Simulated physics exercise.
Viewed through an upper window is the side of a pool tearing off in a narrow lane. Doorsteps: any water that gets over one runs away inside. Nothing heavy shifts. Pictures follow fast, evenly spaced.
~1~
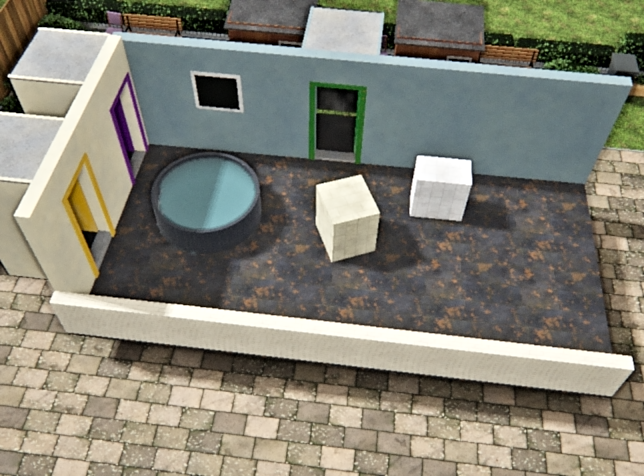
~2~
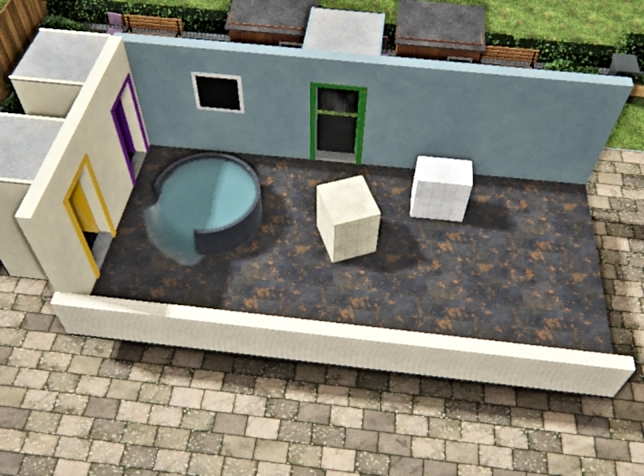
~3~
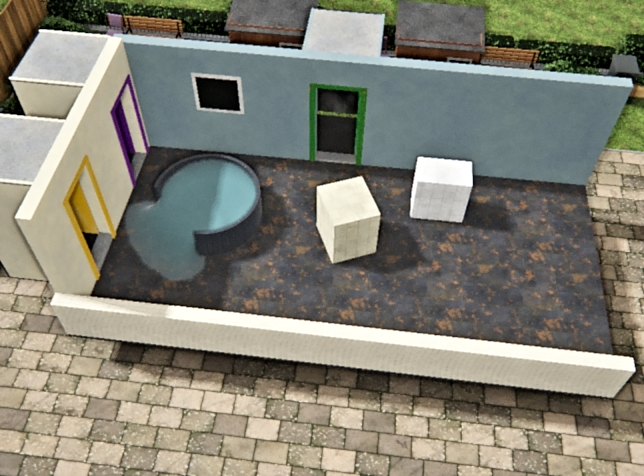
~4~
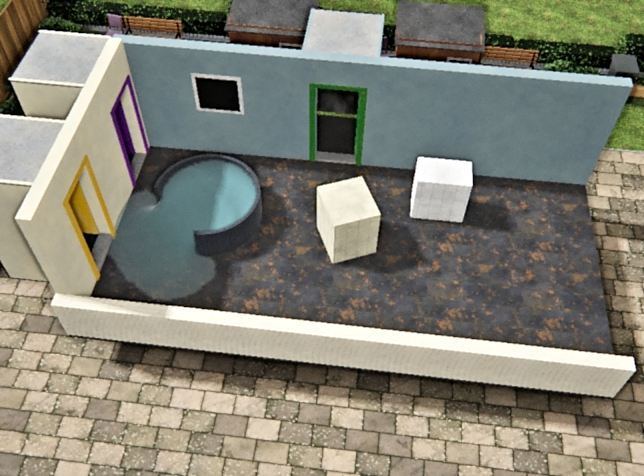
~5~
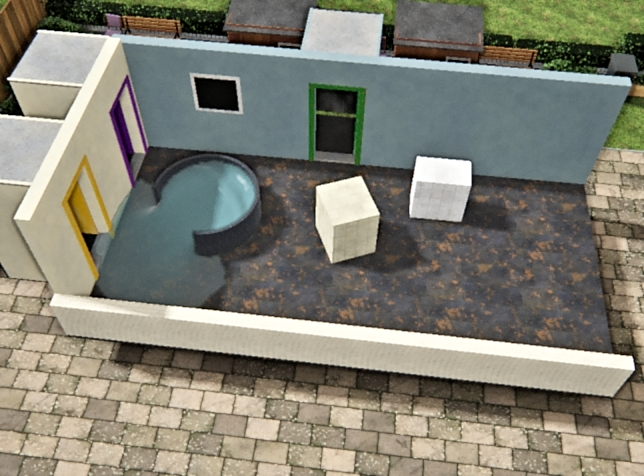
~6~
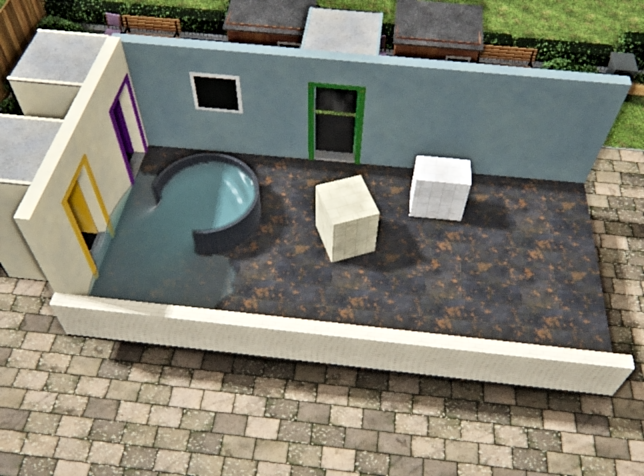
A round pool in a walled yard splitting open at its lower left side, water spreading across the dark floor past yellow and purple doorways.
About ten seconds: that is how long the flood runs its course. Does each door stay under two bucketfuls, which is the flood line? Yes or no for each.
Yellow door - no, it floods; green door - yes, stays under; purple door - no, it floods.
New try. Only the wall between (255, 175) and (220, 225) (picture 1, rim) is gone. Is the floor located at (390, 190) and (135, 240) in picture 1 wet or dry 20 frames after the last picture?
Soaked, then untouched.
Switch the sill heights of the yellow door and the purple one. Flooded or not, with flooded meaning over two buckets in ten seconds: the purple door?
Result - purple door never crosses the line.
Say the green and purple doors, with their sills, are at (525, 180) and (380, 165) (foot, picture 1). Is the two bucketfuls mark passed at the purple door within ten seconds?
The purple door falls short.
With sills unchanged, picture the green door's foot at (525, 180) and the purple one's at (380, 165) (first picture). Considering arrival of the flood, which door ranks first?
Answer: The one in yellow.
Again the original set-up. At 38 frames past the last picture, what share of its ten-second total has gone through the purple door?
Near 35 in a hundred.
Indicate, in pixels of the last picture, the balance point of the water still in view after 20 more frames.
Centre of mass: Roughly (195, 254).
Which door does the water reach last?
I pick the green-painted one.
A moment on, water covers 15 % of the floor; the yellow door over two buckets in, the green door not reached, the purple door wet at the sill, nothing in.
Next, water covers 20 % of the floor; the yellow door far over two buckets in, the green door not reached, the purple door wet at the sill, nothing in.
Then, water covers 45 % of the floor; the yellow door far over two buckets in, the green door not reached, the purple door under two buckets in.
Later, water covers 80 % of the floor; the yellow door far over two buckets in, the green door under two buckets in, the purple door under two buckets in.
In the end, water covers 100 % of the floor; the yellow door far over two buckets in, the green door under two buckets in, the purple door over two buckets in.
